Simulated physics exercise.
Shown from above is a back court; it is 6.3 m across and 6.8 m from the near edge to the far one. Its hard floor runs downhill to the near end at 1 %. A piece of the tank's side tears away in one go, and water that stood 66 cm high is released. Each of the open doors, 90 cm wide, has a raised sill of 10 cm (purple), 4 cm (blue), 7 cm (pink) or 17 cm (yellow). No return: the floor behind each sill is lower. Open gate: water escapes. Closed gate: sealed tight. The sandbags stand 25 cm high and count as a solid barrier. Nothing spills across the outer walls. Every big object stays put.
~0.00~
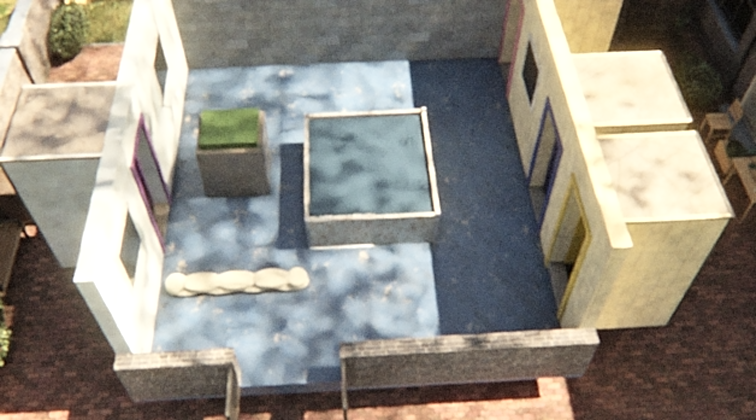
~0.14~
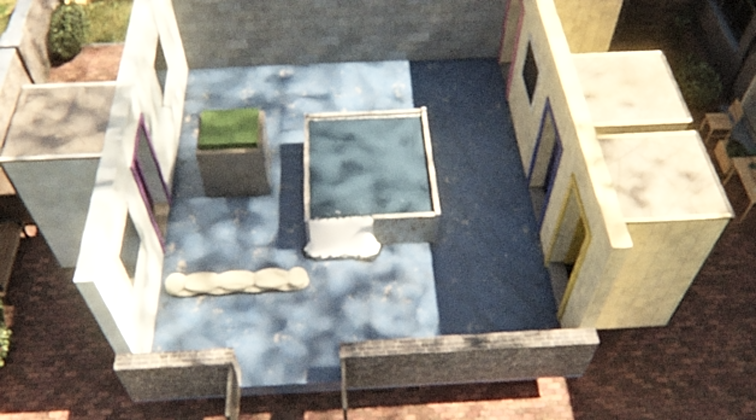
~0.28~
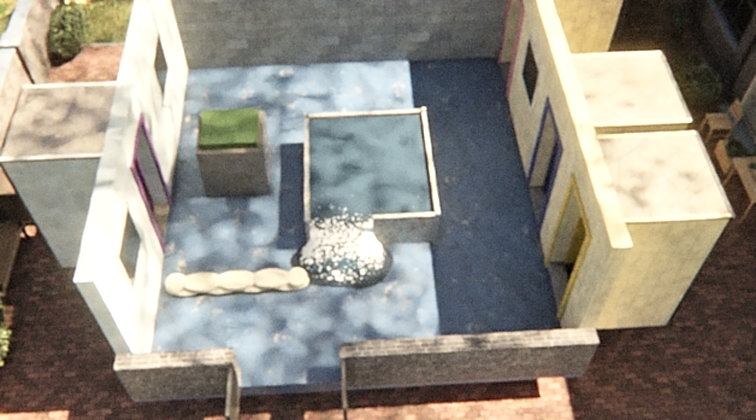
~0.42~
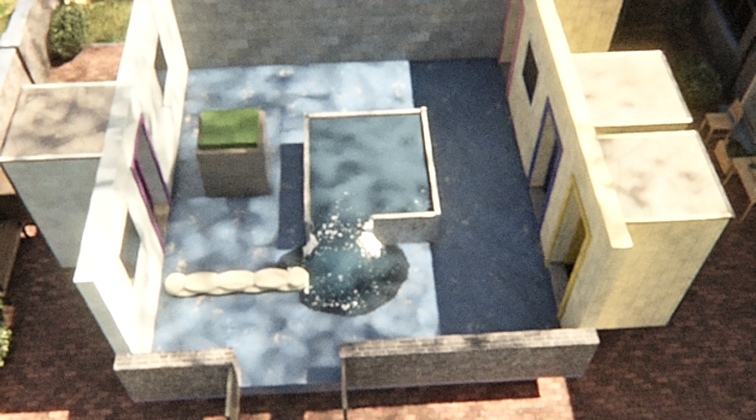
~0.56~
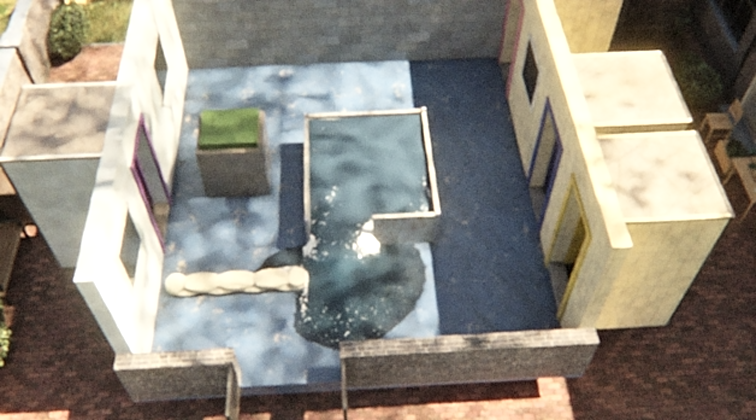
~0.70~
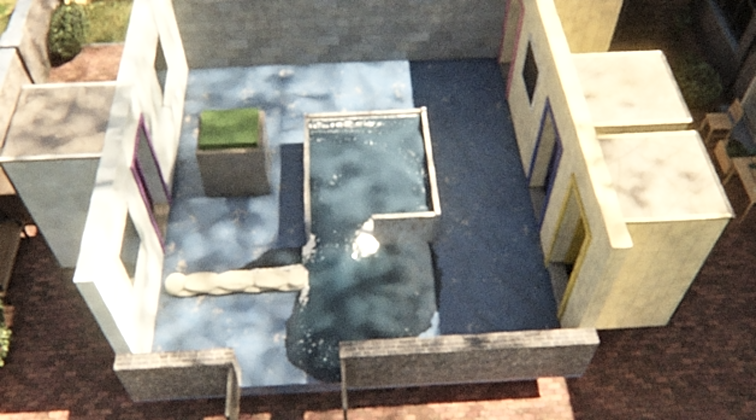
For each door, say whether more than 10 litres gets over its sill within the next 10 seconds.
My guess is the purple door lets through less than the limit; my guess is the blue door lets through less than the limit; my guess is the pink door lets through less than the limit; my guess is the yellow door lets through less than the limit.
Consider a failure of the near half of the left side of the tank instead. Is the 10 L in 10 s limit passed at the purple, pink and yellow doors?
Then purple would come out on the high side, pink on the low side and yellow on the low side.
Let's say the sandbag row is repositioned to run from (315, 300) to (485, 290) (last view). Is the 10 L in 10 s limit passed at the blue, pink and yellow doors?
In that case blue gets more than allowed, pink gets no more than allowed, yellow gets no more than allowed.
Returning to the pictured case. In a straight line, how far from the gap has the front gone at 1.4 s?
3.2 m.
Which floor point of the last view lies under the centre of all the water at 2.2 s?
Roughly (365, 226).
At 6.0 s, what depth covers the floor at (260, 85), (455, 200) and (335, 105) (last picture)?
Spot one 1 cm, spot two 5 cm, spot three 0 cm.
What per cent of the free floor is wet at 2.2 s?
Wet share: About 30 %.
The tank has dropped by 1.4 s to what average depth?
Roughly 48 centimetres.
After 1.4 s water covers 20 % of the floor and is deepest (36 cm) near (337, 257); purple door not reached, blue door not reached, pink door not reached, yellow door not reached.
After 2.2 s water covers 30 % of the floor and is deepest (38 cm) near (353, 365); purple door 11 cm at the sill, 0 L in, blue door not reached, pink door not reached, yellow door not reached.
After 3.5 s water covers 40 % of the floor and is deepest (26 cm) near (353, 365); purple door 8 cm at the sill, 2 L in, blue door 4 cm at the sill, 0 L in, pink door not reached, yellow door 17 cm at the sill, 1 L in.
After 6.0 s water covers 70 % of the floor and is deepest (18 cm) near (365, 365); purple door 6 cm at the sill, 2 L in, blue door 5 cm at the sill, 2 L in, pink door 2 cm at the sill, 0 L in, yellow door 12 cm at the sill, 3 L in.
After 10.0 s water covers 90 % of the floor and is deepest (12 cm) near (353, 365); purple door 4 cm at the sill, 2 L in, blue door 4 cm at the sill, 4 L in, pink door 8 cm at the sill, 3 L in, yellow door 7 cm at the sill, 3 L in.
